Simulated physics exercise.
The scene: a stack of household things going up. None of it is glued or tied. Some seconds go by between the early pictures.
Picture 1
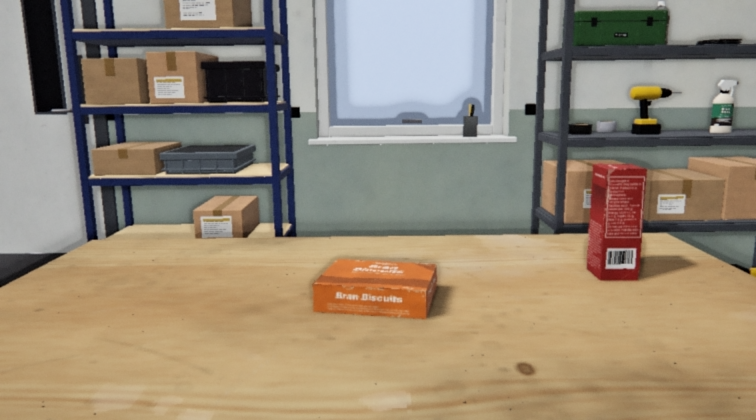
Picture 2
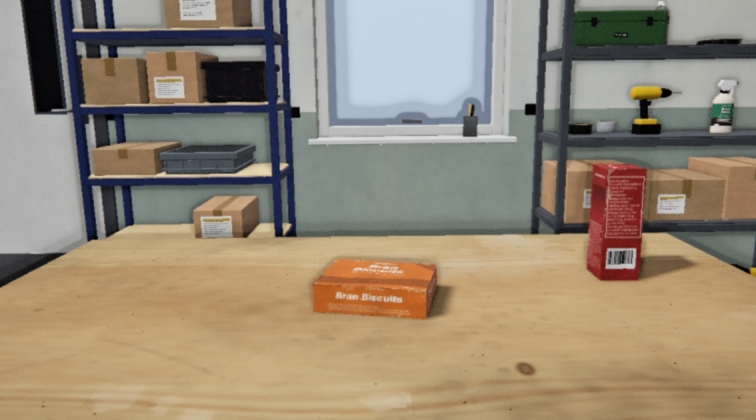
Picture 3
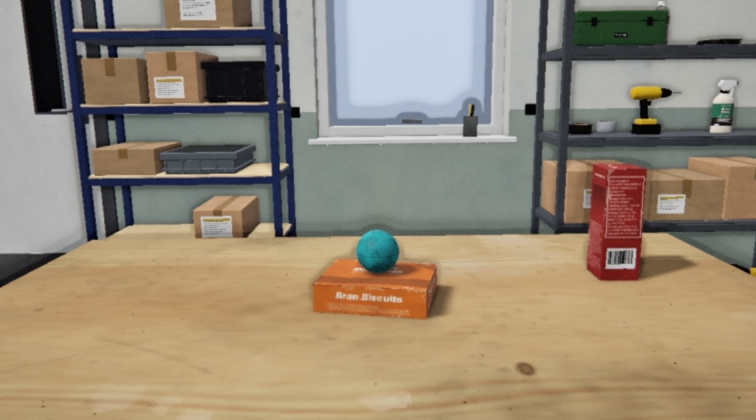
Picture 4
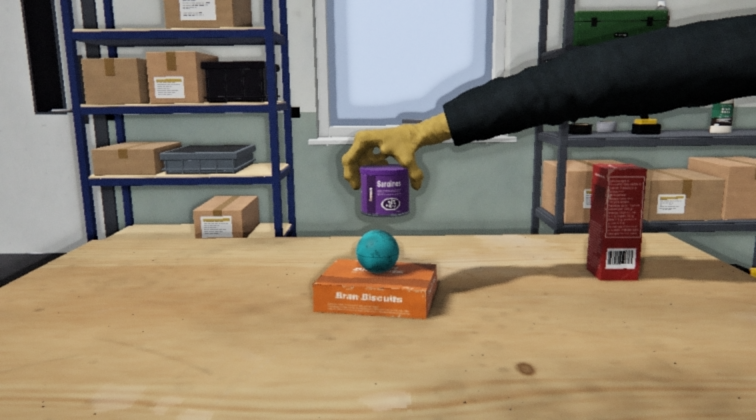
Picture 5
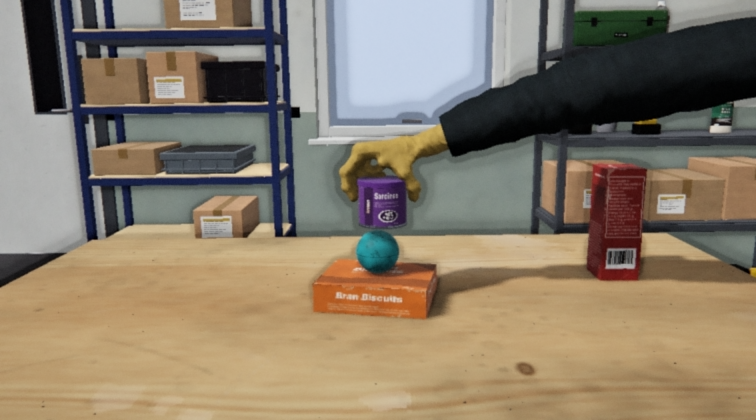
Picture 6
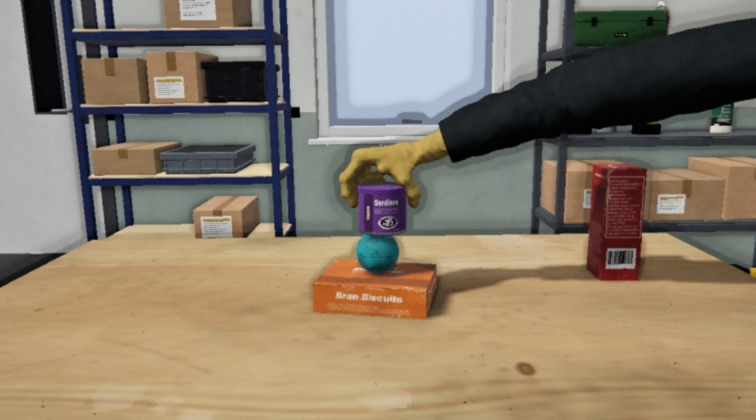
A gloved hand lowering a purple tin onto a turquoise ball resting on an orange packet, beside a standing red carton.
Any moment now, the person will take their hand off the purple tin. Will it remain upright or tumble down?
The stack tumbles down.
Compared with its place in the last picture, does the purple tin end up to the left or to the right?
Observed: The object is displaced in the rightward direction.
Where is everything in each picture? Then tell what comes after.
The last thing is not in view yet; orange packet (378, 286), in the first picture.
The last thing is not in view yet; red carton (615, 222), in the second picture.
The last thing is not in view yet; turquoise ball (378, 251), in the third picture.
On its way; purple tin (385, 190); orange packet (378, 286), in the fourth picture.
On its way; purple tin (383, 202); red carton (615, 222), in the fifth picture.
Set down, still held; purple tin (383, 208); turquoise ball (378, 251), in the sixth picture.
Then, 0.40 s later than the last frame, purple tin now fallen.
Then, 0.60 s later than the last frame, things are still on the move.
Then, 0.70 s later than the last frame, as before.
When it is over, fallen, purple tin; the other 3 as before. End places, in pixels of the last picture, purple tin near (519, 277). The pile loses its balance.
